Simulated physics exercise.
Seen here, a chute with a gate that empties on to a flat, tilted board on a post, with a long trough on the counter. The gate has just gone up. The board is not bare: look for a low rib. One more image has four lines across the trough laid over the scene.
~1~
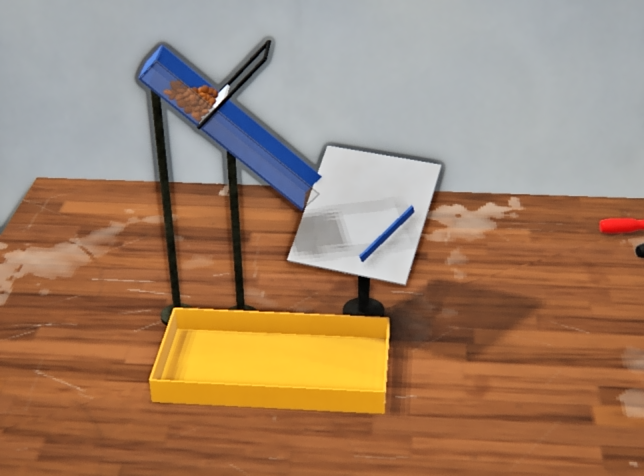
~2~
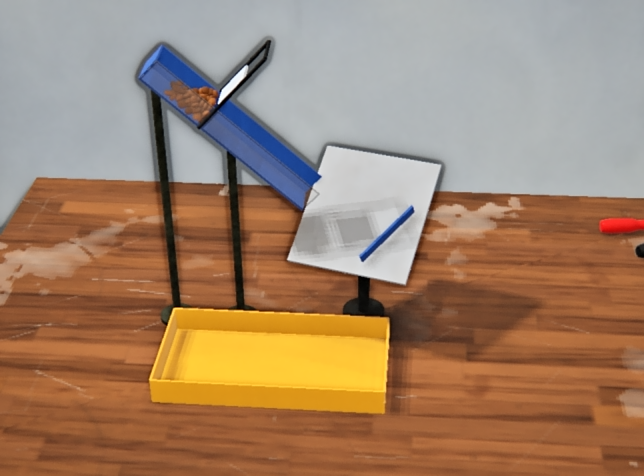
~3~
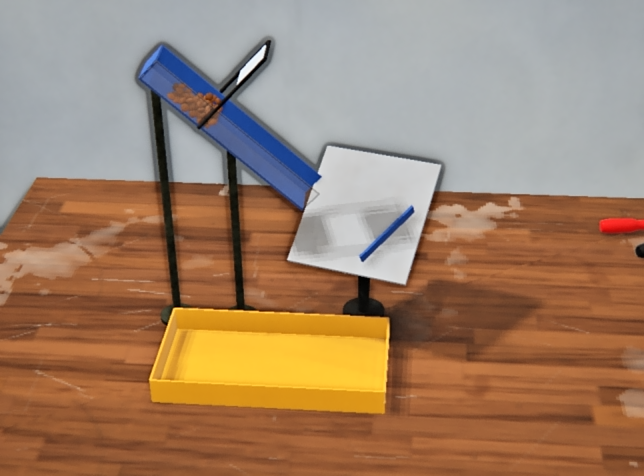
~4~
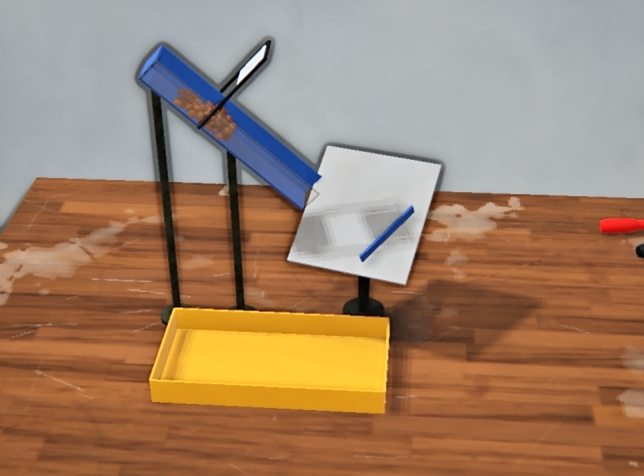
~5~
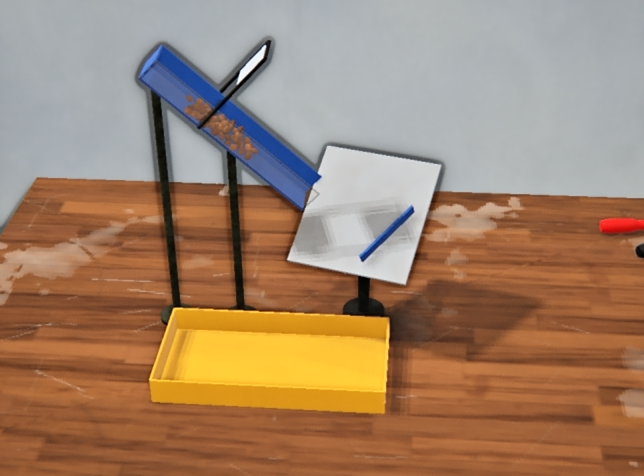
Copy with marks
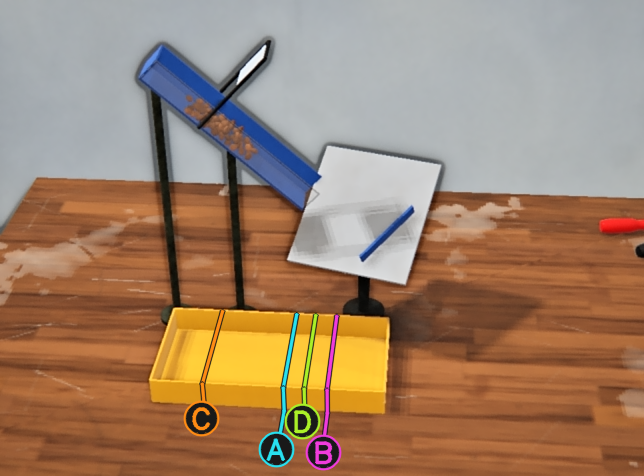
On a wooden counter against a grey wall, a blue chute slopes down toward a tilted white board with a blue rib, behind a yellow trough. The chute's gate lifts, and the brown bits heaped behind it begin sliding down, spreading out past the gate along the chute's upper half.
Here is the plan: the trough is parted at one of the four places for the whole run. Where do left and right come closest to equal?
B beats the others.
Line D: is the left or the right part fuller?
Right.
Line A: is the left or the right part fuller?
More lands on the right.
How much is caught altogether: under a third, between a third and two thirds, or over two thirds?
Over two thirds.
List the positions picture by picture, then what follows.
The first frame shows load behind the gate near (198, 99), bits of dog kibble; lip of the chute near (304, 201), sloping fairly steeply.
The second frame shows middle of the board near (365, 212), tilted fairly steeply; middle of its low edge near (345, 272); of its high edge near (383, 155).
The third frame shows front corners of the trough near (150, 380) and (384, 392), empty; front of the load near (216, 115).
The fourth frame shows middle of the load near (210, 112); its front near (230, 133), close to a quarter of the way to the lip; rib from (412, 206) to (360, 256).
The fifth frame shows middle of the load near (225, 124); its front near (254, 151), close to half of the way to the lip.
On the marked copy, line A crosses the front rim at (283, 387); line B crosses the front rim at (327, 389); line C crosses the front rim at (202, 383); line D crosses the front rim at (304, 388).
With A, of what is caught, a small share on the left of the divider, all but a few on the right.
With B, of what is caught, close to half on the left of the divider, close to half on the right.
With C, of what is caught, none at all on the left of the divider, the whole lot on the right.
With D, of what is caught, a small share on the left of the divider, the bulk on the right.
